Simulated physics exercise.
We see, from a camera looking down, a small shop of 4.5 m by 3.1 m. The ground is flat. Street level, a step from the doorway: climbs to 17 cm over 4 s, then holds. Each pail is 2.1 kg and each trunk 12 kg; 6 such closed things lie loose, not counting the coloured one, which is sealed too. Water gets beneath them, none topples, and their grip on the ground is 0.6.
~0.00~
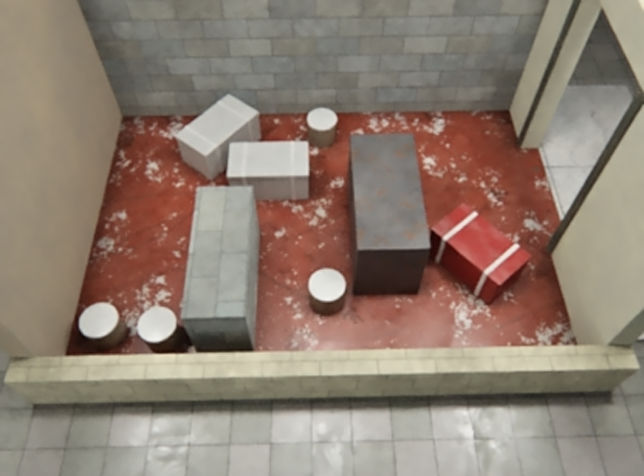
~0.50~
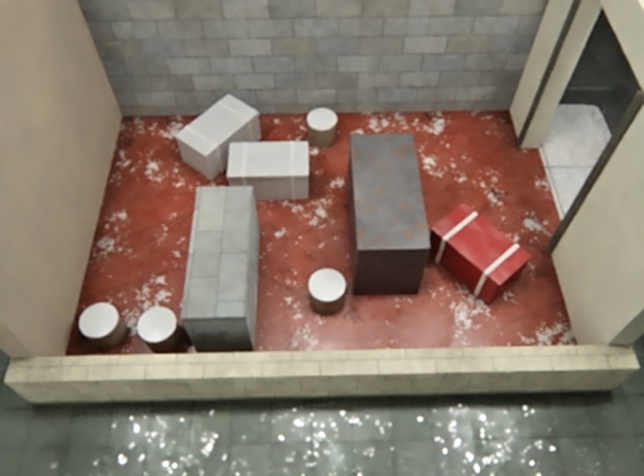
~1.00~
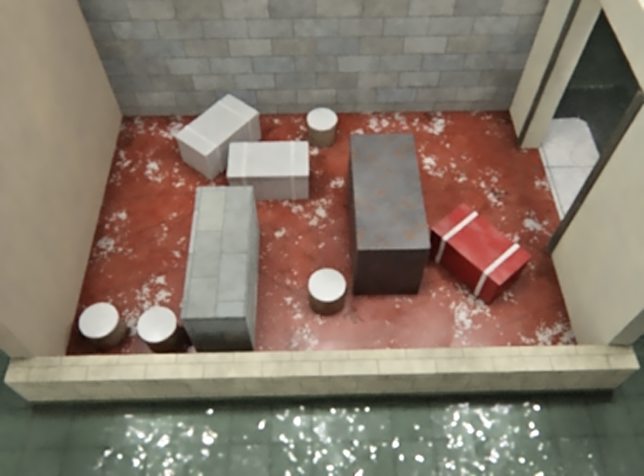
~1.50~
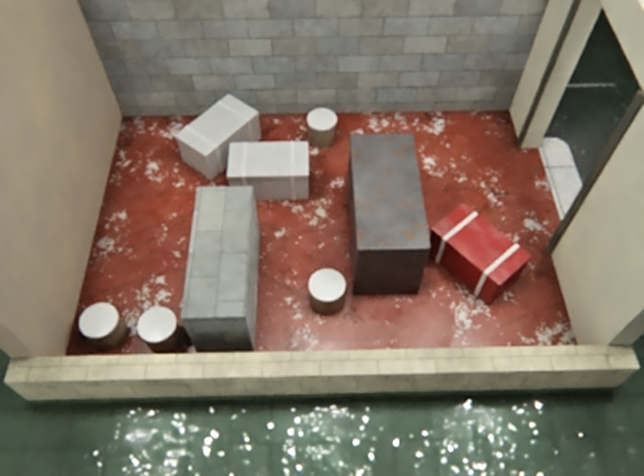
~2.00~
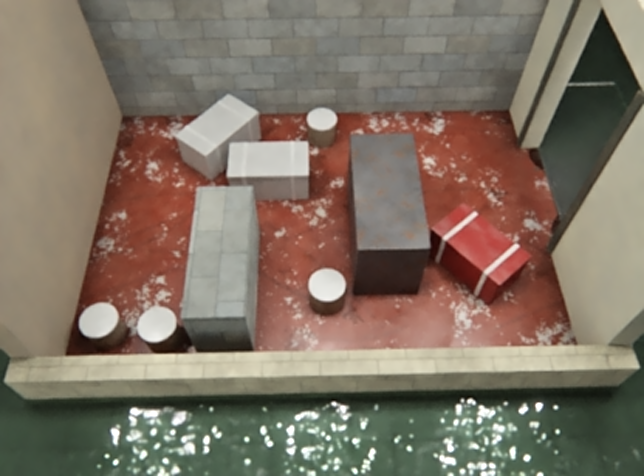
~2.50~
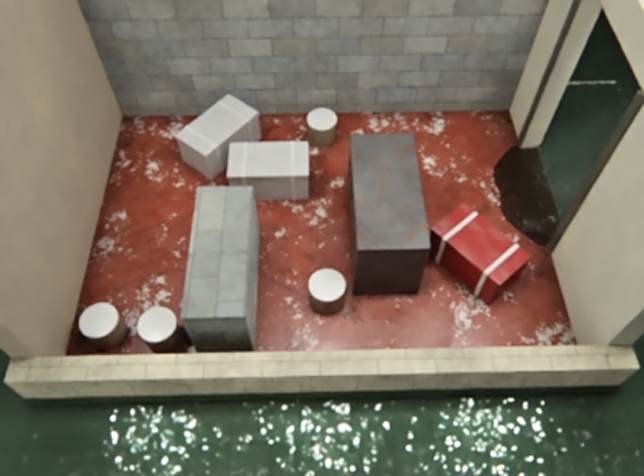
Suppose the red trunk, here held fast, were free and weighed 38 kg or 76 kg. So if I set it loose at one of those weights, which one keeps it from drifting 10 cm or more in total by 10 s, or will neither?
Only heavy ballast does the job.
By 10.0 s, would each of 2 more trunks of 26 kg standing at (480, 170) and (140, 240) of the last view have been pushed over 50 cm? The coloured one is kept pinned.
Taking them in order, the first is beyond the line and the second is inside the line.
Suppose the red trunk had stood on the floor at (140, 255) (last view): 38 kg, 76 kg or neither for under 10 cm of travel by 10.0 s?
Short answer: Any load.
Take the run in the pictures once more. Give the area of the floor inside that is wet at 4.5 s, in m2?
That flooded area is roughly 4.0 m2.
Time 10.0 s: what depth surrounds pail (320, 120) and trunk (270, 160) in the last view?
Depths: Near 13 cm, then near 2 cm.
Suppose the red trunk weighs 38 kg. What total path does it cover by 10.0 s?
Total path: Approx. 60 cm.
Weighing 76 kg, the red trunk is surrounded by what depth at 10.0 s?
Around 10 cm.
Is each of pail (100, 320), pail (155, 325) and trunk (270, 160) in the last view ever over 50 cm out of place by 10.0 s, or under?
First below the mark, second below the mark, third below the mark.
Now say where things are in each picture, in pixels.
In the first picture, the red trunk at (481, 242), on the bottom; water covers 0.0 m2; 0 of 7 have shifted.
In the second picture, the red trunk at (481, 242), on the bottom; 0.0 m2 under water; 0 of 7 have shifted.
In the third picture, the red trunk at (481, 242) rests on the ground; 0.0 m2 under water; 0 of 7 have shifted.
In the fourth picture, the red trunk at (481, 242), on the bottom; water covers 0.0 m2; 0 of 7 have shifted.
In the fifth picture, the red trunk at (481, 242), on the bottom; water covers 0.0 m2; 0 of 7 have shifted.
In the sixth picture, the red trunk at (481, 242) rests on the ground; water covers 0.3 m2; 0 of 7 have shifted.
After 3.5 s the red trunk would be 0 cm from its start with 38 kg and 0 cm from its start with 76 kg; 1 cm of water round it then.
After 4.5 s the red trunk would be 0 cm from its start with 38 kg and 0 cm from its start with 76 kg; 5 cm of water round it then.
After 7.0 s the red trunk would be 16 cm from its start with 38 kg and 0 cm from its start with 76 kg; 8 cm of water round it then.
After 10.0 s the red trunk would be 67 cm from its start with 38 kg and 0 cm from its start with 76 kg; 10 cm of water round it then.
